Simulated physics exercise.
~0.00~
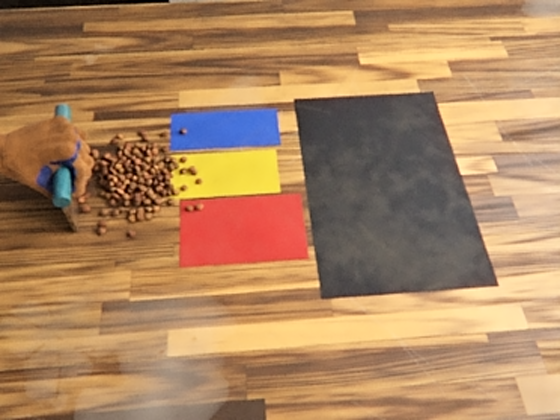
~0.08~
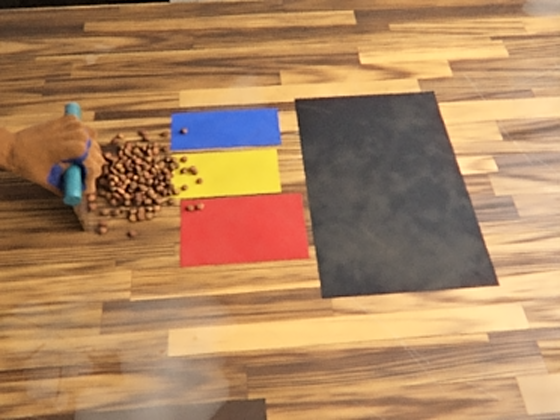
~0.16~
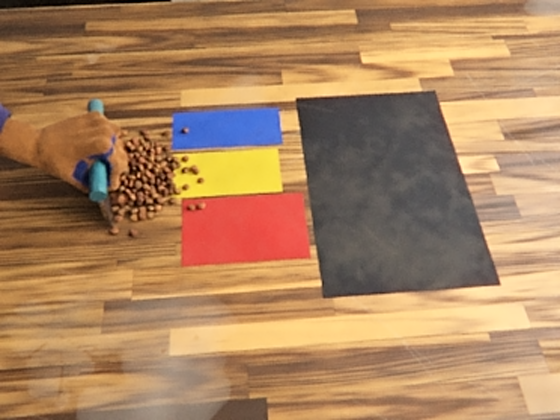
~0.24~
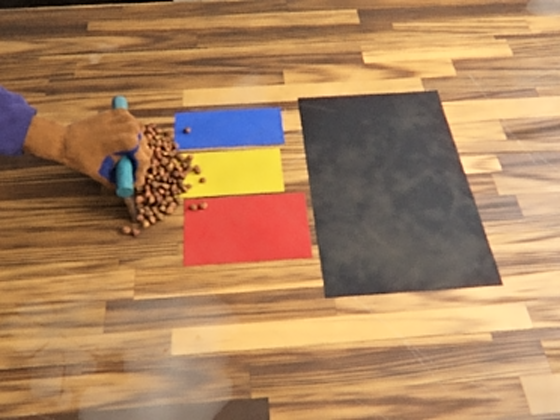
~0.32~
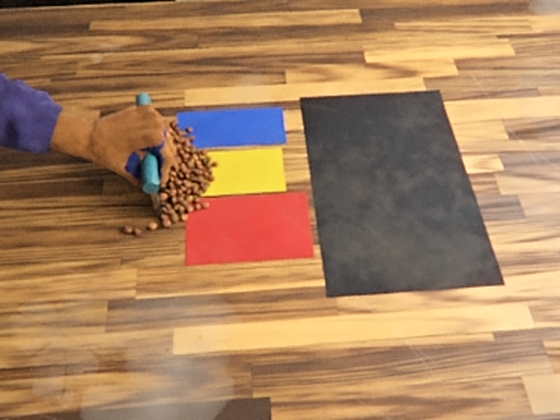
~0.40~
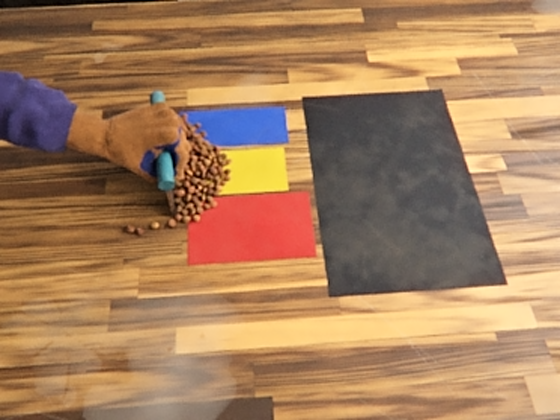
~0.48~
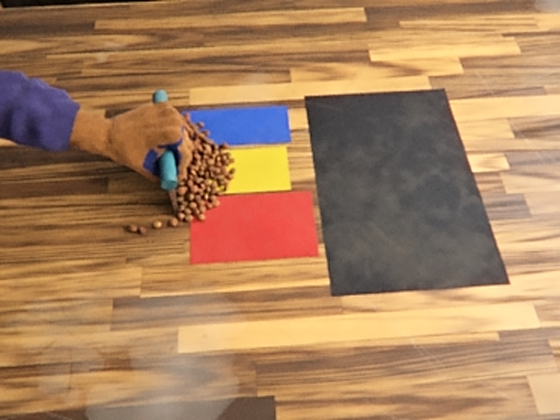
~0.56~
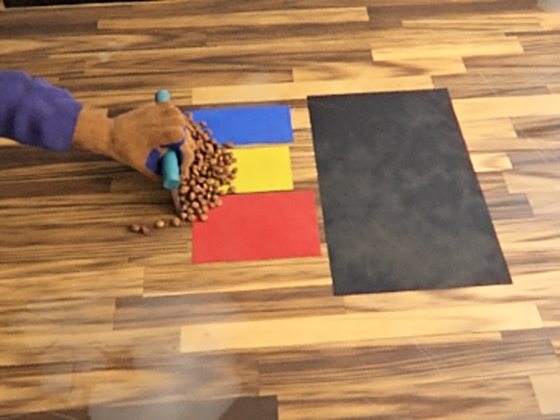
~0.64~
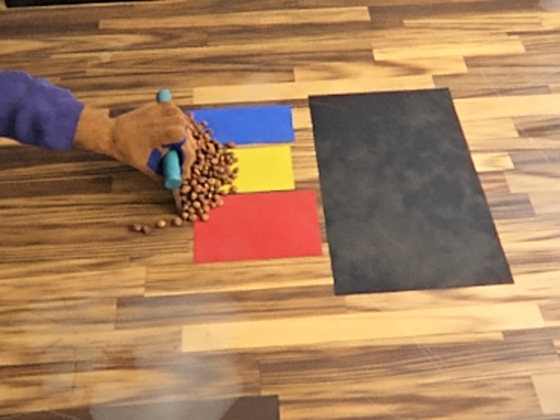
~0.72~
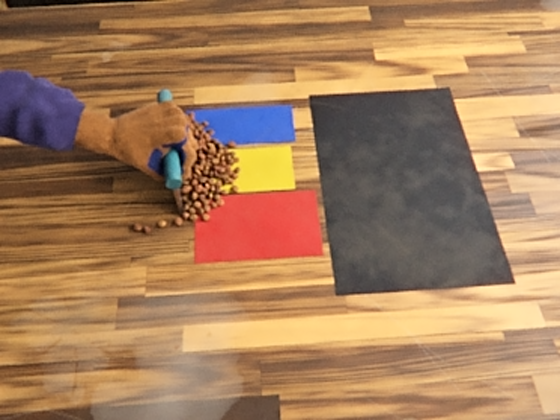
Gloved hand with a teal scraper pushing a pile of brown kibble rightward, then stopping with about half on the yellow mat.
